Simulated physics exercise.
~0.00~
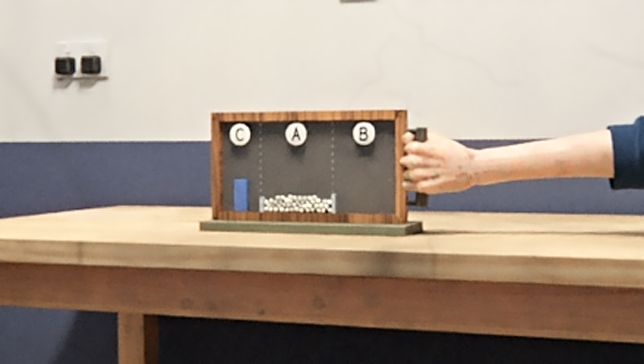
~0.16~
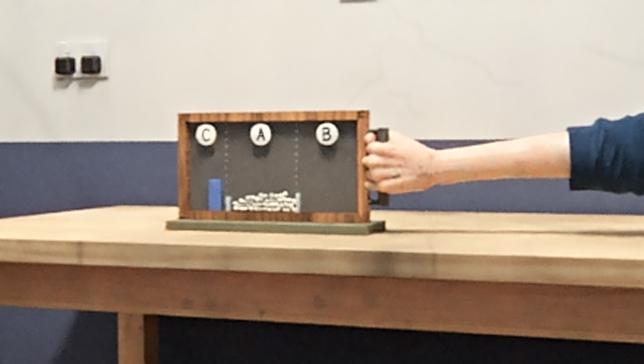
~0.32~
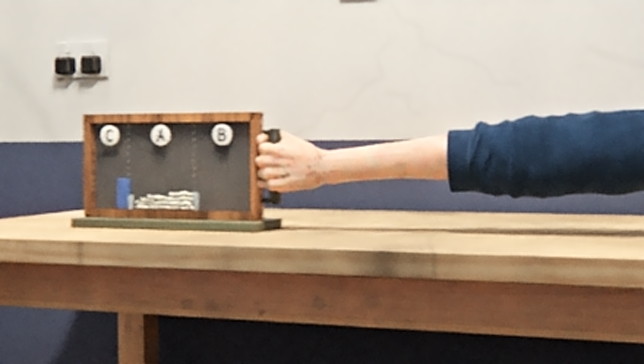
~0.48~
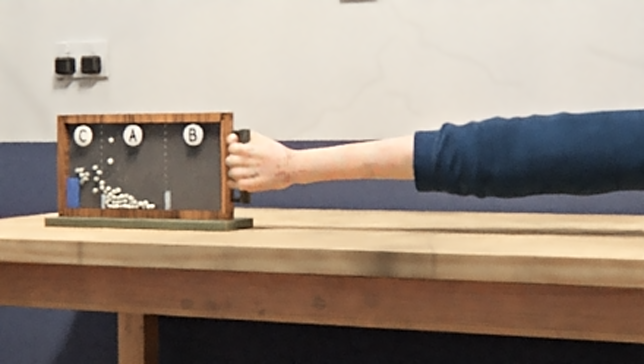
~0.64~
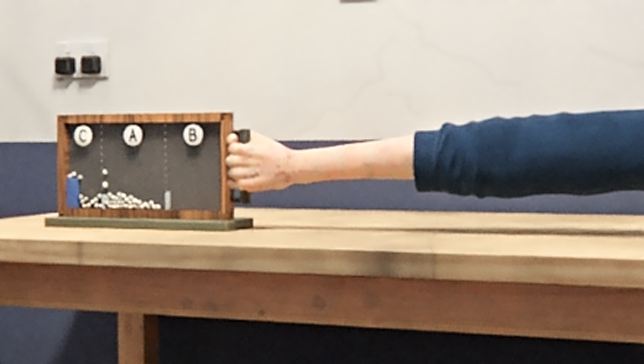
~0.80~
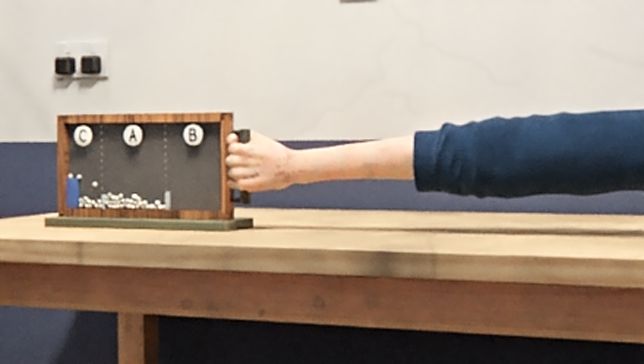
A flat wooden-framed case with a dark interior stands on a pale wooden table, seen side-on by a still camera, with a white and blue wall and black switches behind. Inside are a heap of small white balls in the middle and an upright blue block at left, beneath round labels reading C, A and B. A hand in a dark blue sleeve grips the handle at right and slides the case left. The case stops, and the balls surge up leftward, some spilling toward the block. They drop and settle, most under A and some under C, while the block stays upright.
